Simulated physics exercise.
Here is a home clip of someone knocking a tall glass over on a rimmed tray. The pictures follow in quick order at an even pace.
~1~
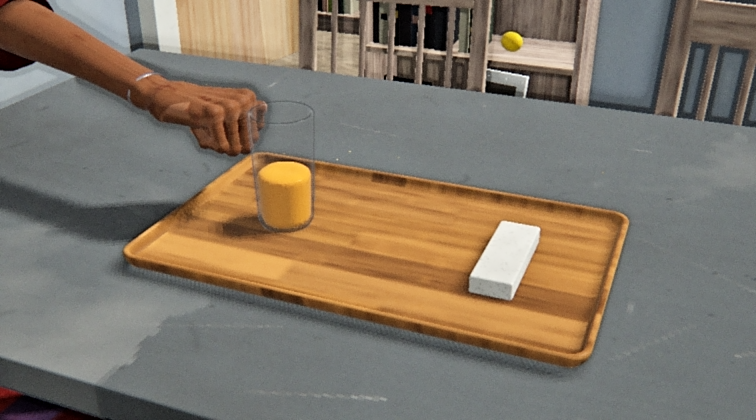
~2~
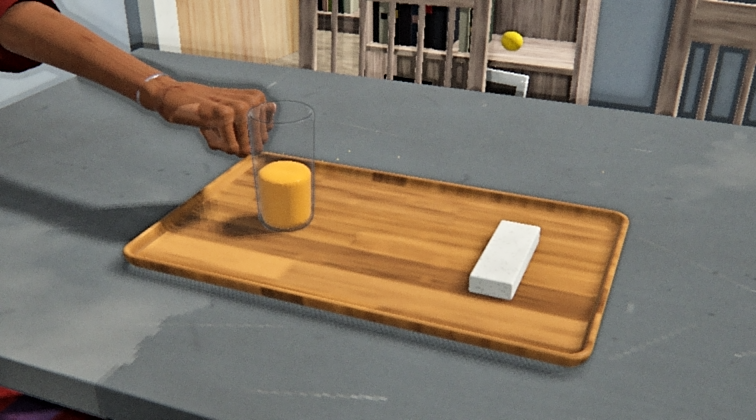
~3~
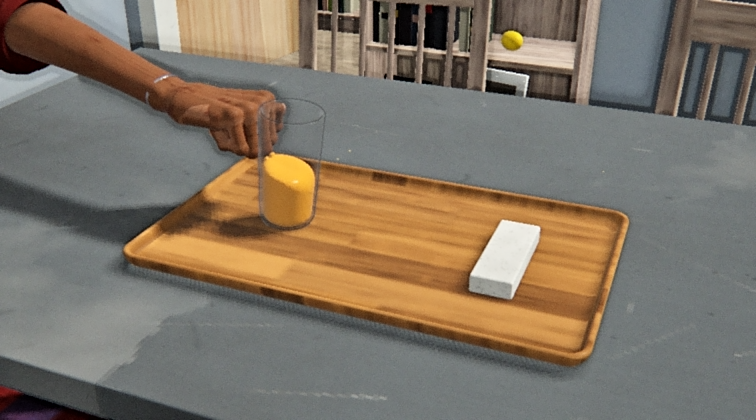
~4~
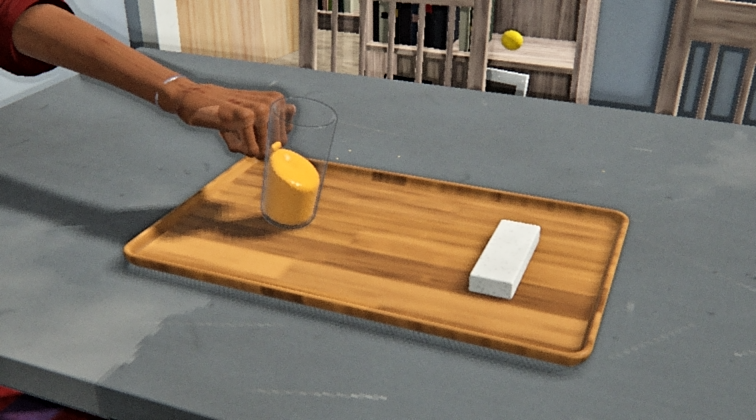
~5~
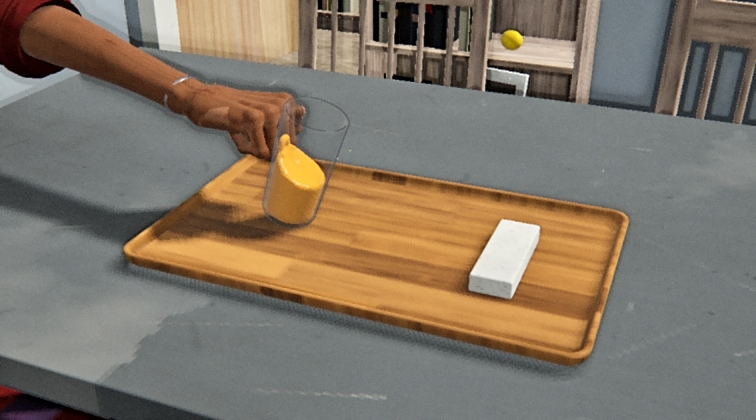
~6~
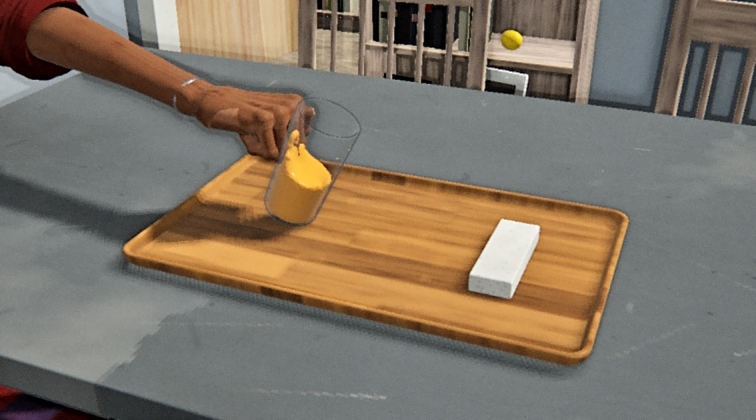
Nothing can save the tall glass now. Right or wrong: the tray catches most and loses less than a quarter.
Right.
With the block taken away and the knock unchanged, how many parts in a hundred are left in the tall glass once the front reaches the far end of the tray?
About 45 percent.
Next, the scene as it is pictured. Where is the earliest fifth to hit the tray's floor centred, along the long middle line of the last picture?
Around (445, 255).
A moment on, the tall glass is falling and 100 per cent is in the glass, 0 on the tray and 0 above or beyond its rim.
Next, the tall glass lies on its side and 76 per cent is in the glass, 17 on the tray and 7 above or beyond its rim.
Then the tall glass lies on its side and 37 per cent is in the glass, 37 on the tray and 26 above or beyond its rim.
Later the tall glass lies on its side and 20 per cent is in the glass, 71 on the tray and 9 above or beyond its rim.
In the end 92 per cent is held by tray and glass, 8 is off the tray.
